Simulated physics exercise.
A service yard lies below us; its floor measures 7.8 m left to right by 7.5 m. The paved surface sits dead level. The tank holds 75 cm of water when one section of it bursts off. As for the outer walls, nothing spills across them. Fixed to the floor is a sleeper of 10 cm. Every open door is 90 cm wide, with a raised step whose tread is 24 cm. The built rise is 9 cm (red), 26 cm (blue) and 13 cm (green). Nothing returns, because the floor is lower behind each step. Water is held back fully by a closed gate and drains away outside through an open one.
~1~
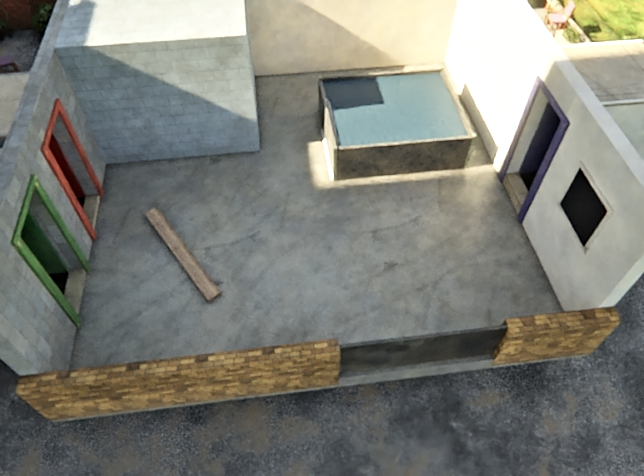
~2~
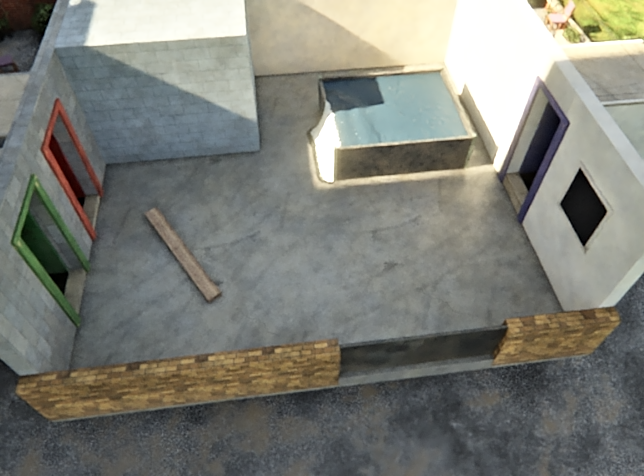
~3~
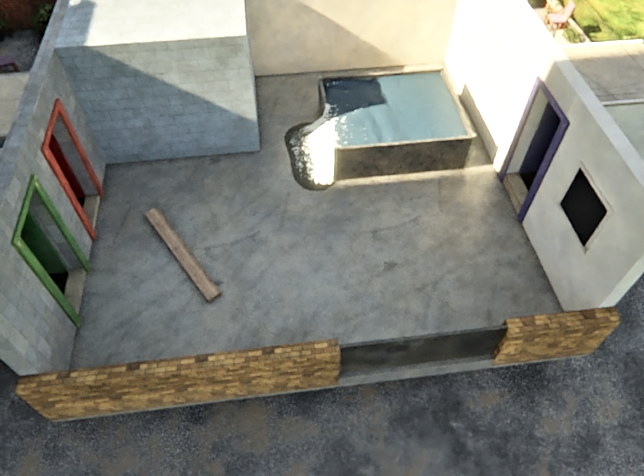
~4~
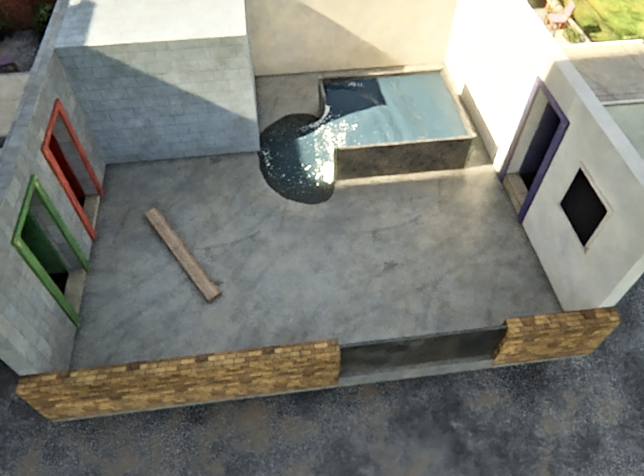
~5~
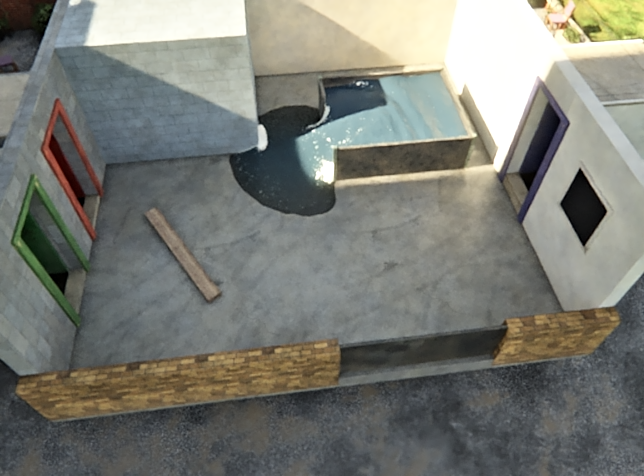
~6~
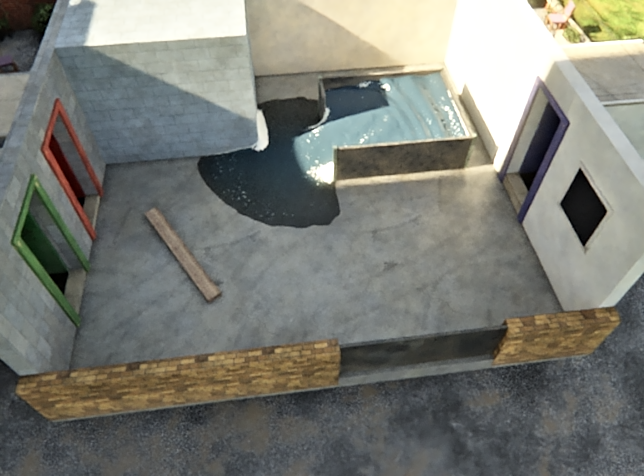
In a walled yard seen from above, water burst from the left side of a tank near the back and spread leftward across the grey floor in a dark, widening pool.
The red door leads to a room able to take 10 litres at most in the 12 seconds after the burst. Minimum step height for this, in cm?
At least 29 cm or so.
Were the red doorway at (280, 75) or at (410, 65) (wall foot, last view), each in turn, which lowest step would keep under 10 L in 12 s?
23 and 11.0 cm.
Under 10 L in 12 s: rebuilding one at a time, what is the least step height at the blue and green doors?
About 7.5 cm at blue and about 18 cm at green.
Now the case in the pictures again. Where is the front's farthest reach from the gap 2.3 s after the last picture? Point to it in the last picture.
Around pixel (65, 396).
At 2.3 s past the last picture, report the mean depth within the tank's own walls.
I'd put it at some 31 centimetres on average.
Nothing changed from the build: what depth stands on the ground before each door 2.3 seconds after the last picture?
In cm: Red 30, blue 0, green 22.
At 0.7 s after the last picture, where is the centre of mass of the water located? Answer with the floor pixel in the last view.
At about (349, 145).
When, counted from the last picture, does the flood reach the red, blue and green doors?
Arrival times are red 0.7 seconds, blue 5.0 seconds and green 1.6 seconds.
Then, 0.7 s after the last picture water covers 25 % of the floor, deepest (48 cm) near (267, 150); 7 cm at the red door, 0 litres in over its 9 cm step.
Then, 2.3 s after the last picture water covers 55 % of the floor, deepest (32 cm) near (95, 233); 30 cm at the red door, 188 litres in over its 9 cm step.
Then, 11.3 s after the last picture water covers 100 % of the floor, deepest (13 cm) near (573, 335); 7 cm at the red door, 426 litres in over its 9 cm step.
At the red door as built, the water peaked near 31 cm, 1.9 s after the last picture.
Run again over the same 12 s with other heights there, 29 litres in over 26 cm, 0 litres over 35 cm. The limit of 10 litres is kept from about 29 cm up.
